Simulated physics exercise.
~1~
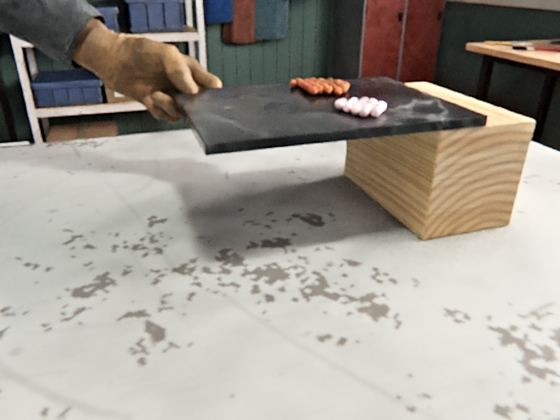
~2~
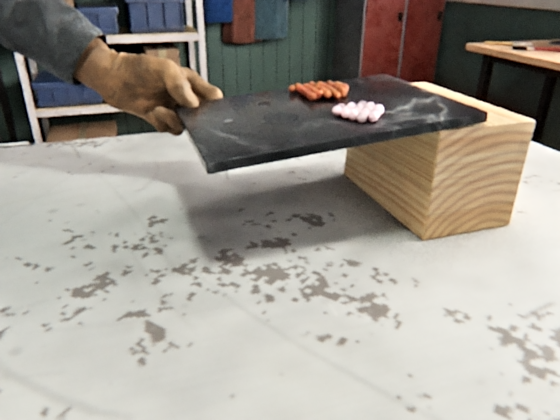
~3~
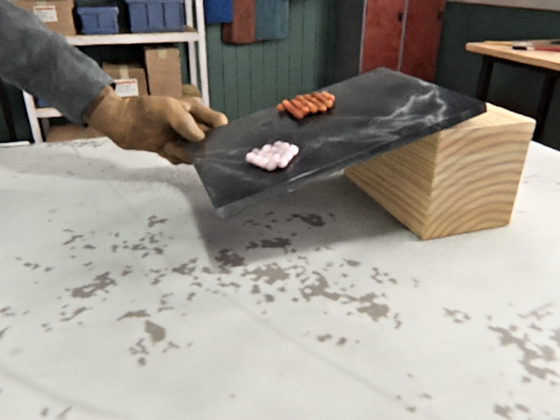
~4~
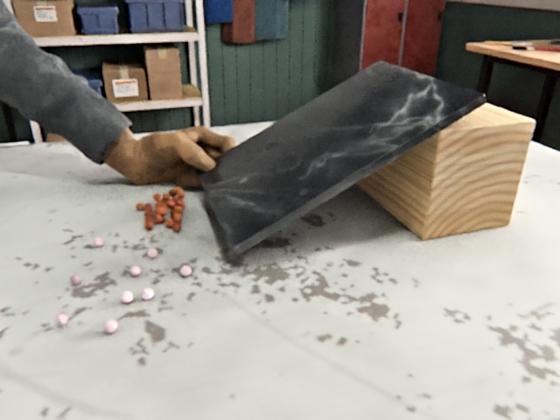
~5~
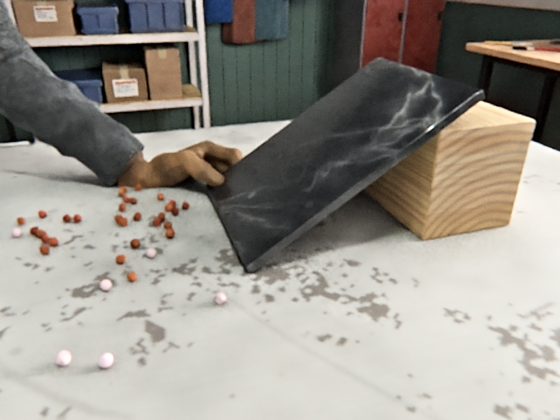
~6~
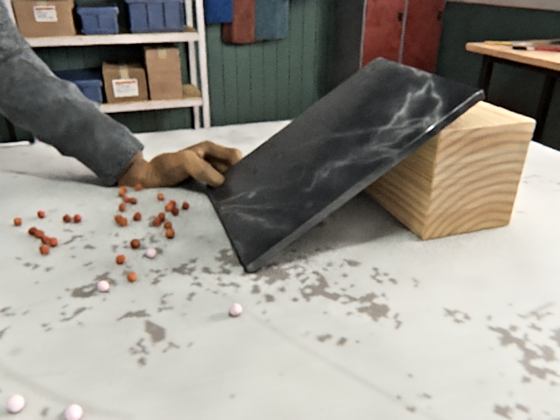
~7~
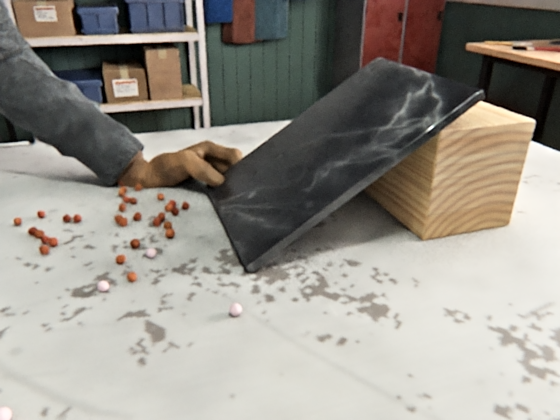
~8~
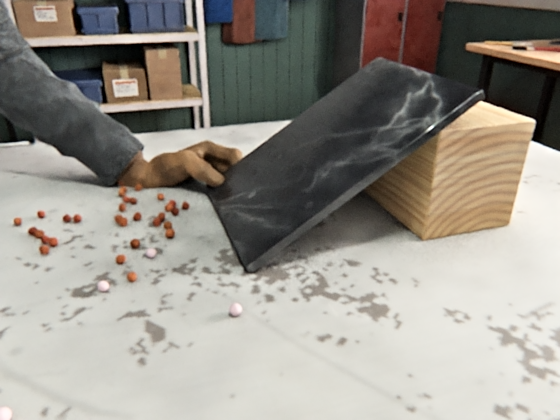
In a workshop with shelves of boxes and blue bins behind, a worn white tabletop is seen from its front side. A gloved hand at the left holds up one end of a dark, veined board whose other end rests on a wooden block, with reddish-brown pieces and pale pink ones lying on it. The hand lowers the free end, and both groups slide down the slope, the pink ones leading. They spill onto the table and scatter leftward and forward. The board comes to rest steeply tilted, the brown pieces stopping near its foot while several pink ones roll out of view.
